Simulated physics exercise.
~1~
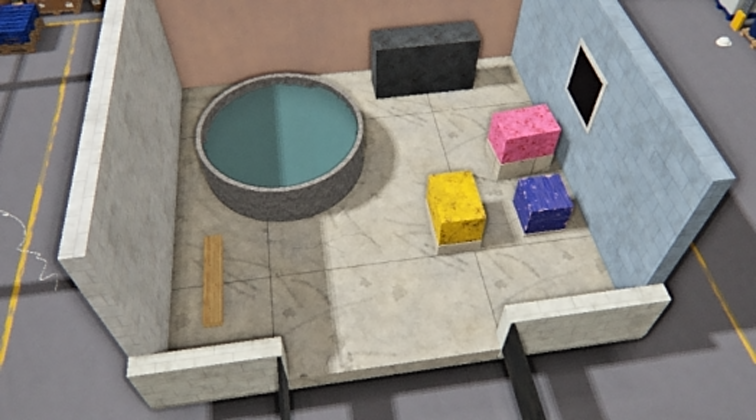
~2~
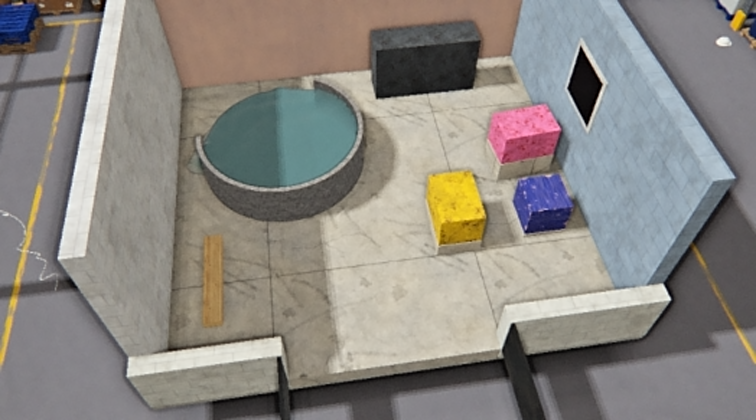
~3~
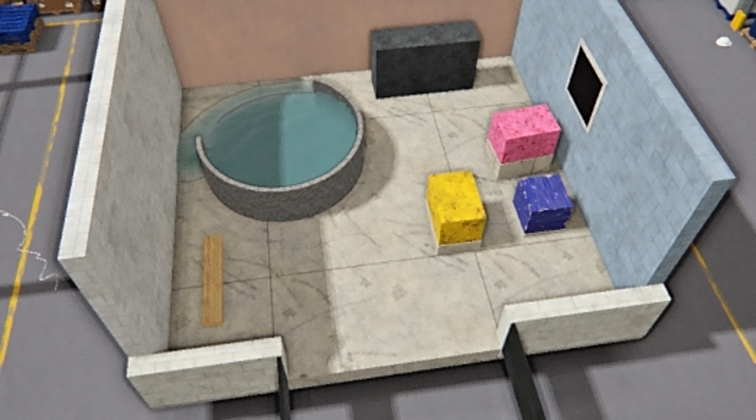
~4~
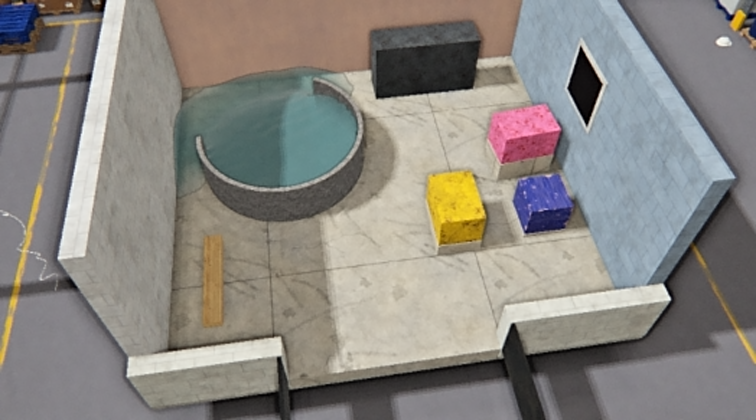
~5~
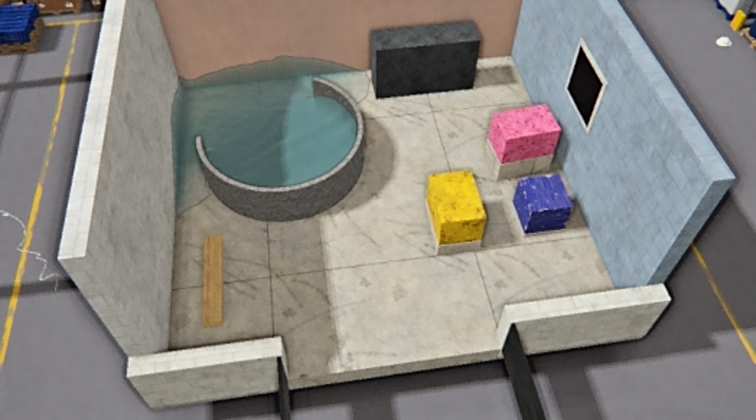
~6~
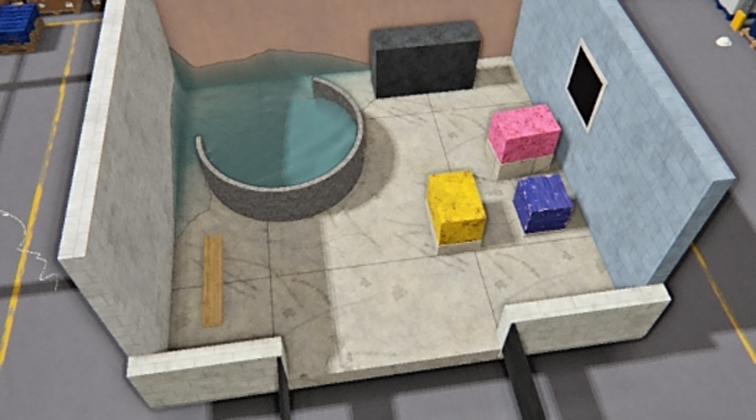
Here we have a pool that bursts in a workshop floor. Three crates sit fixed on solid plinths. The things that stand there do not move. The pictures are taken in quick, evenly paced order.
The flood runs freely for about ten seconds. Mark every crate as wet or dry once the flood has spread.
Pink crate: Dry, yellow crate: Dry, blue crate: Wet.
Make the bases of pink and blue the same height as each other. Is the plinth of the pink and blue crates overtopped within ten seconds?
Pink crate: Flooded, blue crate: Untouched.
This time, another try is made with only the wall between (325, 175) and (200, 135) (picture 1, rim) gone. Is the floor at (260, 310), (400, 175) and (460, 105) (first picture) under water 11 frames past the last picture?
Read off point by point, the answer is soaking, not soaked, not soaked.
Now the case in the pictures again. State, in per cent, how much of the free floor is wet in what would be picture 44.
My estimate is roughly 95 percent.
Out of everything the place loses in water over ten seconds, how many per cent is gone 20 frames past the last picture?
Approximately 0 in a hundred, I think.
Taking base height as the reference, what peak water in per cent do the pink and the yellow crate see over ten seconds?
40 and 80 per cent, in that order.
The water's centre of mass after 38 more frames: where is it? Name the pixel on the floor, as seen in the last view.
Near (328, 159).
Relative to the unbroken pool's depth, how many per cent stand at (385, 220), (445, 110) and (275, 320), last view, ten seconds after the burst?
Approx. values, in order: 8 %, 10 %, 8 %.
A moment on, water covers 25 % of the floor; the pink crate not reached, the yellow crate not reached, the blue crate not reached.
Next, water covers 35 % of the floor; the pink crate not reached, the yellow crate not reached, the blue crate not reached.
Then, water covers 70 % of the floor; the pink crate water round its plinth, the yellow crate water round its plinth, the blue crate water round its plinth.
Later, water covers 95 % of the floor; the pink crate water round its plinth, the yellow crate water round its plinth, the blue crate water round its plinth.
In the end, water covers 100 % of the floor; the pink crate stayed above the water, the yellow crate stayed above the water, the blue crate was topped.
